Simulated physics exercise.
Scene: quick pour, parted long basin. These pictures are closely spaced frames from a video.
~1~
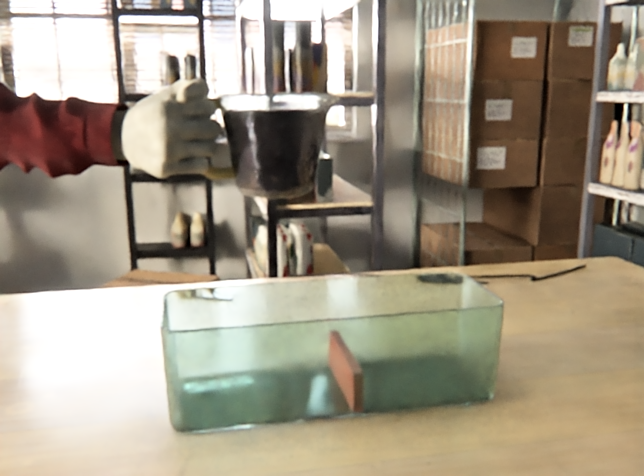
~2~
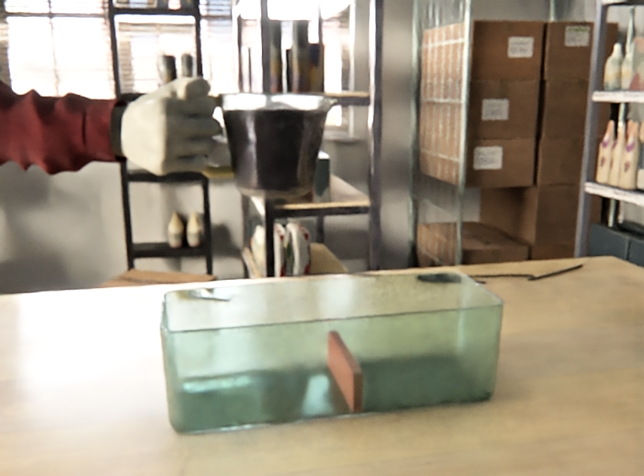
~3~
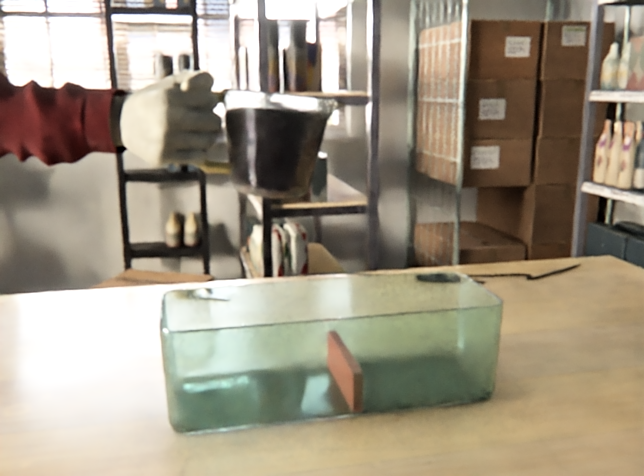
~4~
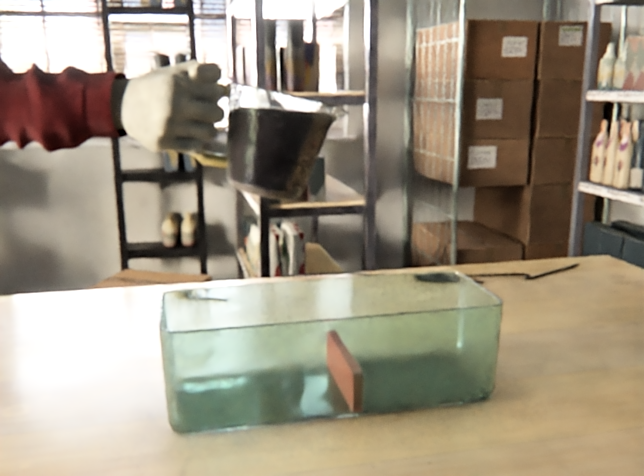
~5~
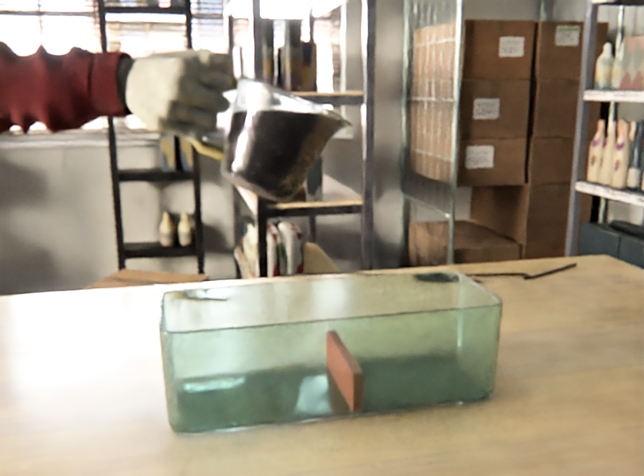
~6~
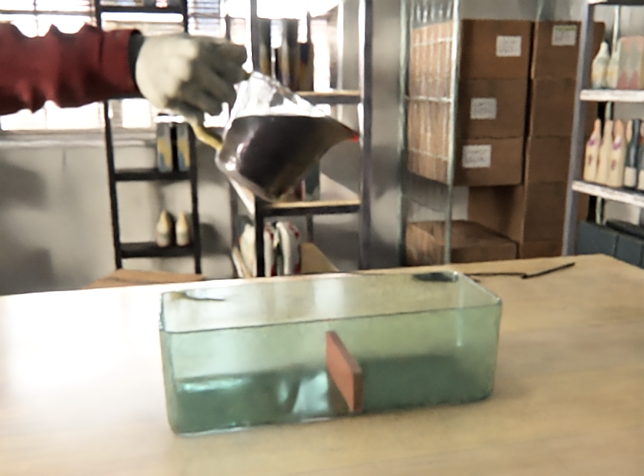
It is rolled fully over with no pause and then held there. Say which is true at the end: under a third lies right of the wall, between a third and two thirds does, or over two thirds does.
The share right of the wall is the top band, beyond two thirds.
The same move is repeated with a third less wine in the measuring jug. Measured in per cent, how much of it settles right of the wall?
90 per cent.
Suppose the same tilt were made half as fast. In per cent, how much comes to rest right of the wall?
Roughly 95 in a hundred.
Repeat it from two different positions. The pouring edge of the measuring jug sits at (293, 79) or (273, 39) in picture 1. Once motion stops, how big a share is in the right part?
It comes out at around 50 percent and then around 35 percent.
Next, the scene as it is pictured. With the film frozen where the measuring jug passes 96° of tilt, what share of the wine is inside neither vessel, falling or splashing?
That works out near 35 percent.
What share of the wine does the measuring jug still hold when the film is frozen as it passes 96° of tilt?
It still holds around 40 per cent there.
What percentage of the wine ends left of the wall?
Close to 5 in a hundred.
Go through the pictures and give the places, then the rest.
In the first frame, tilt 0°; pouring edge (342, 96); surface from (224, 110) to (323, 109); the long basin's rim runs from (163, 311) to (482, 289); the wall's top is at (345, 351).
In the second frame, tilt 1°; pouring edge (343, 97); surface from (224, 109) to (323, 110).
In the third frame, tilt 6°; pouring edge (346, 103); surface from (226, 107) to (326, 112).
In the fourth frame, tilt 13°; pouring edge (349, 112); surface from (231, 107) to (331, 114).
In the fifth frame, tilt 22°; pouring edge (352, 125); surface from (233, 114) to (341, 118).
In the sixth frame, tilt 33°; pouring edge (353, 140); surface from (233, 120) to (346, 131); 2 per cent is over the edge.
A moment on, the measuring jug is tipped on its side and 38 per cent is still to pour, 0 is left of the wall and 26 right of it.
Next, the measuring jug is tipped right over and 3 per cent is still to pour, 3 is left of the wall and 83 right of it.
Then the measuring jug is tipped right over and 0 per cent is still to pour, 7 is left of the wall and 90 right of it.
Later the measuring jug is tipped right over and 0 per cent is still to pour, 7 is left of the wall and 90 right of it.
In the end 7 per cent lies left of the wall, 90 right of it and 3 outside.
